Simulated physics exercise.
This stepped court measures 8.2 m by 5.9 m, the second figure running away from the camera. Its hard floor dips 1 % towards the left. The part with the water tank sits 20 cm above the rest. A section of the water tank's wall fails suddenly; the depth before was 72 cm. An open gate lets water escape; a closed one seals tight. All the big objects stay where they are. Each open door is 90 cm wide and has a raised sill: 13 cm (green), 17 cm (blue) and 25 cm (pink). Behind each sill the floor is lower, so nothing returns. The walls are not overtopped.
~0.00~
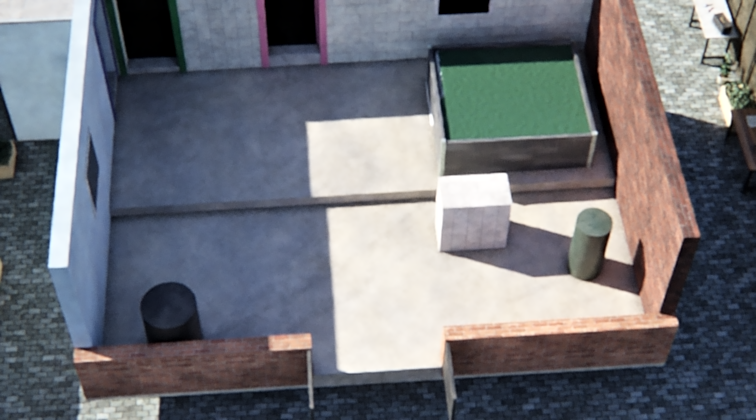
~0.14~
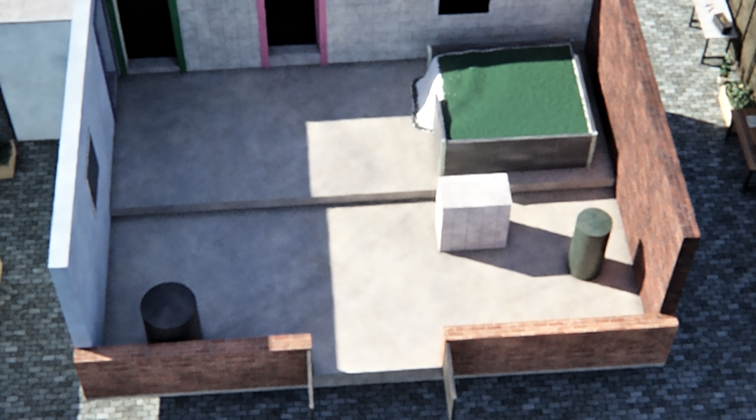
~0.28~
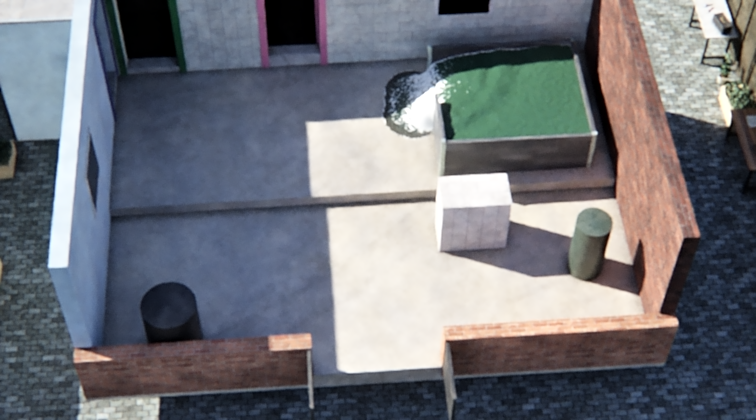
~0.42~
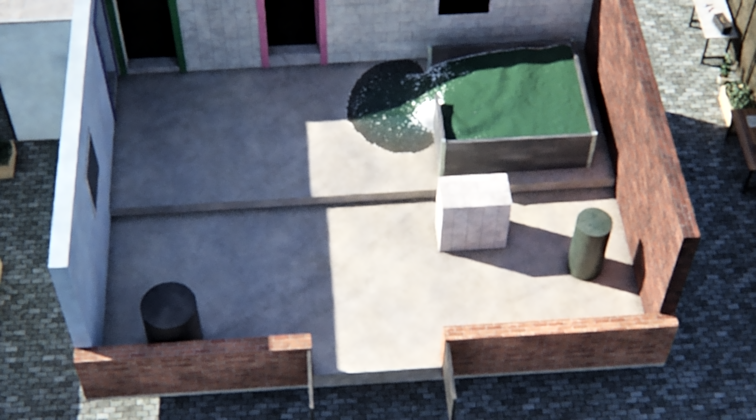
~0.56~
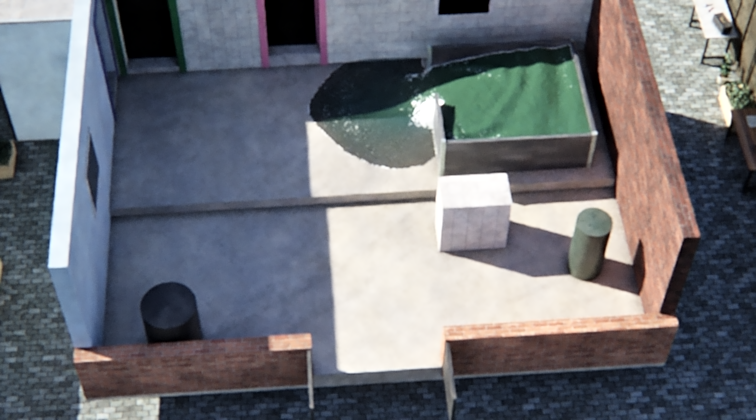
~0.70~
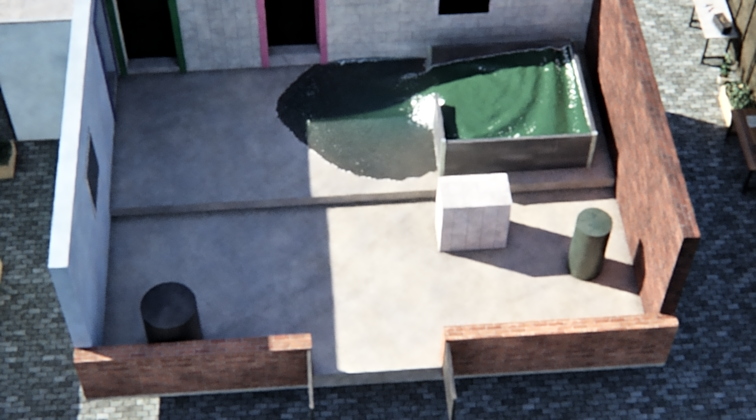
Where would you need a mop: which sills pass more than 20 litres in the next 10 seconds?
The water let in: At the green door it passes the limit; at the blue door it exceeds the limit; at the pink door it does not reach the limit.
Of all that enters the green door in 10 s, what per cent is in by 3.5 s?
About 10 per cent.
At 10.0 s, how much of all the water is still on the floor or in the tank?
About 84 per cent.
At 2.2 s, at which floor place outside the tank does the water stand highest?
At about (117, 95).
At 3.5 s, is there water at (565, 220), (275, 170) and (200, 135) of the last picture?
In turn: Not reached, wet, flooded.
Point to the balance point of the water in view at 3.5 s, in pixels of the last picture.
At about (355, 133).
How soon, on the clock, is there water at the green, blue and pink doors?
Arrival: Green 1.5 s, blue 1.6 s, pink 0.8 s.
After 1.4 s water covers 25 % of the floor and is deepest (42 cm) near (425, 101); green door not reached, blue door not reached, pink door 19 cm at the sill, 0 L in.
After 2.2 s water covers 40 % of the floor and is deepest (40 cm) near (117, 95); green door 9 cm at the sill, 0 L in, blue door 39 cm at the sill, 24 L in, pink door 19 cm at the sill, 0 L in.
After 3.5 s water covers 50 % of the floor and is deepest (34 cm) near (117, 103); green door 15 cm at the sill, 10 L in, blue door 34 cm at the sill, 190 L in, pink door 13 cm at the sill, 0 L in.
After 6.0 s water covers 60 % of the floor and is deepest (30 cm) near (102, 375); green door 19 cm at the sill, 75 L in, blue door 23 cm at the sill, 281 L in, pink door 9 cm at the sill, 0 L in.
After 10.0 s water covers 85 % of the floor and is deepest (16 cm) near (107, 293); green door 11 cm at the sill, 103 L in, blue door 12 cm at the sill, 295 L in, pink door 5 cm at the sill, 0 L in.
